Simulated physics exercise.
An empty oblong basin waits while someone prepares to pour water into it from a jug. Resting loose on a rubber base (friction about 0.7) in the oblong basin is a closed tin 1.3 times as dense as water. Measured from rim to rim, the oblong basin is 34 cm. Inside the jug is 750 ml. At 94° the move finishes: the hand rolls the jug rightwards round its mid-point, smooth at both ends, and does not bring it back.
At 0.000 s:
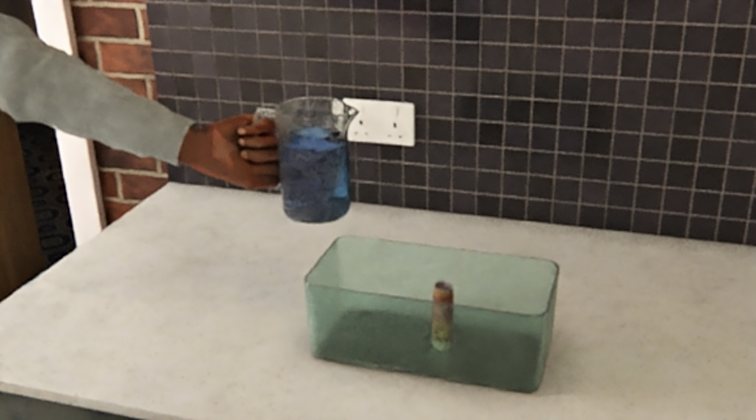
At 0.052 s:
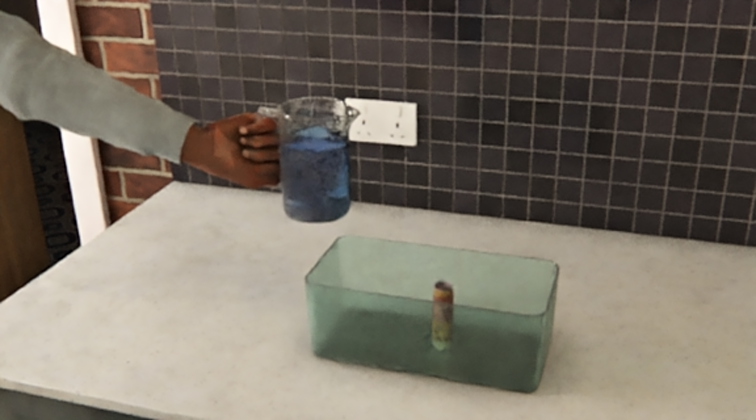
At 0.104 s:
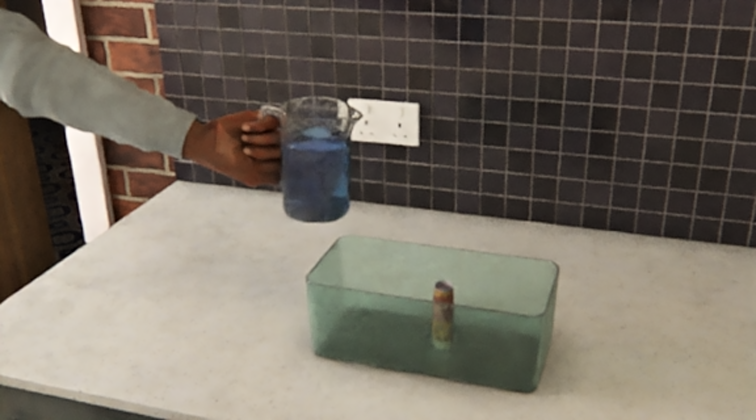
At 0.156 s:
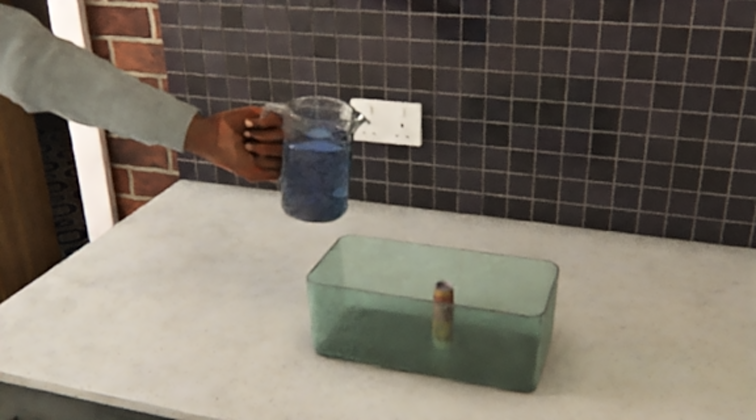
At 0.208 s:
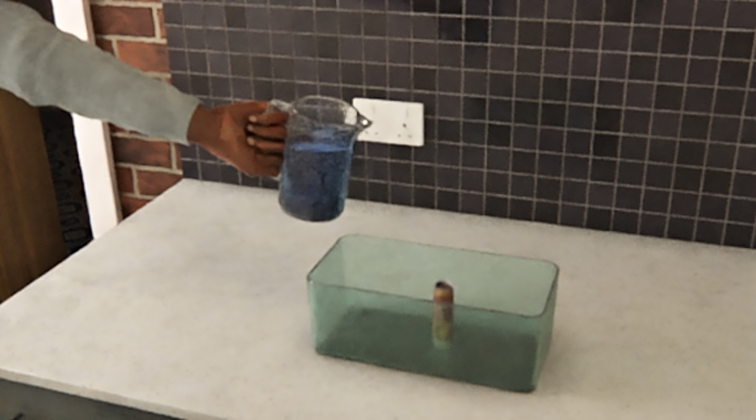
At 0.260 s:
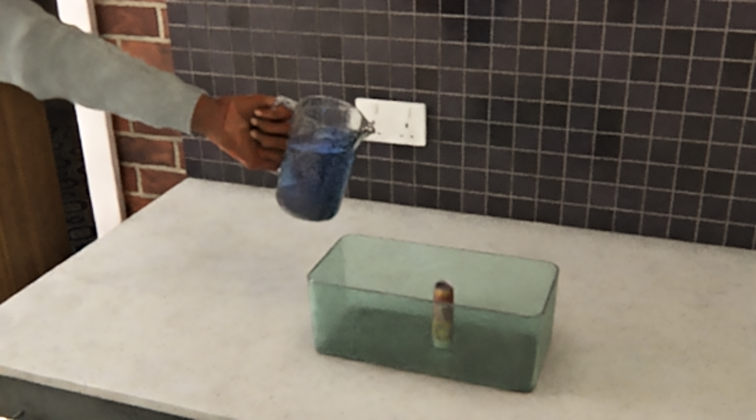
On a pale countertop before dark tiles, a hand holds a clear jug of blue liquid beside and above a greenish see-through basin with a small upright cylinder inside, then slowly tilts the jug slightly to the right.
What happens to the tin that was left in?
It is knocked down.
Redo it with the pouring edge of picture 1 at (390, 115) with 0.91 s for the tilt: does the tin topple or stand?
It does not tip.
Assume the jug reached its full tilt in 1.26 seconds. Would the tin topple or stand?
Result: Tin tipped over.
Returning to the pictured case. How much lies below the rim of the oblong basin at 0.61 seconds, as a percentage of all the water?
0 %, roughly.
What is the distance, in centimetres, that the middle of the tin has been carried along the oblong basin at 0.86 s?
Roughly 1 cm.
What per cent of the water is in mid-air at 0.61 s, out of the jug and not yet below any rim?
Some 7 per cent, I reckon.
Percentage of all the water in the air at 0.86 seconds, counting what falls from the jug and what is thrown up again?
Airborne fraction: Approx. 20 %.
After 0.61 s the tilt is 70° and 93 per cent is still to pour; the tin stands where it began.
After 0.86 s the tilt is 93° and 56 per cent is still to pour; the tin stands 1 cm from where it began.
After 1.12 s the tilt is 94° and 21 per cent is still to pour; the tin leans 18°.
After 1.41 s the tilt is 94° and 8 per cent is still to pour; the tin lies on its side.
In the end the tin lies on its side.
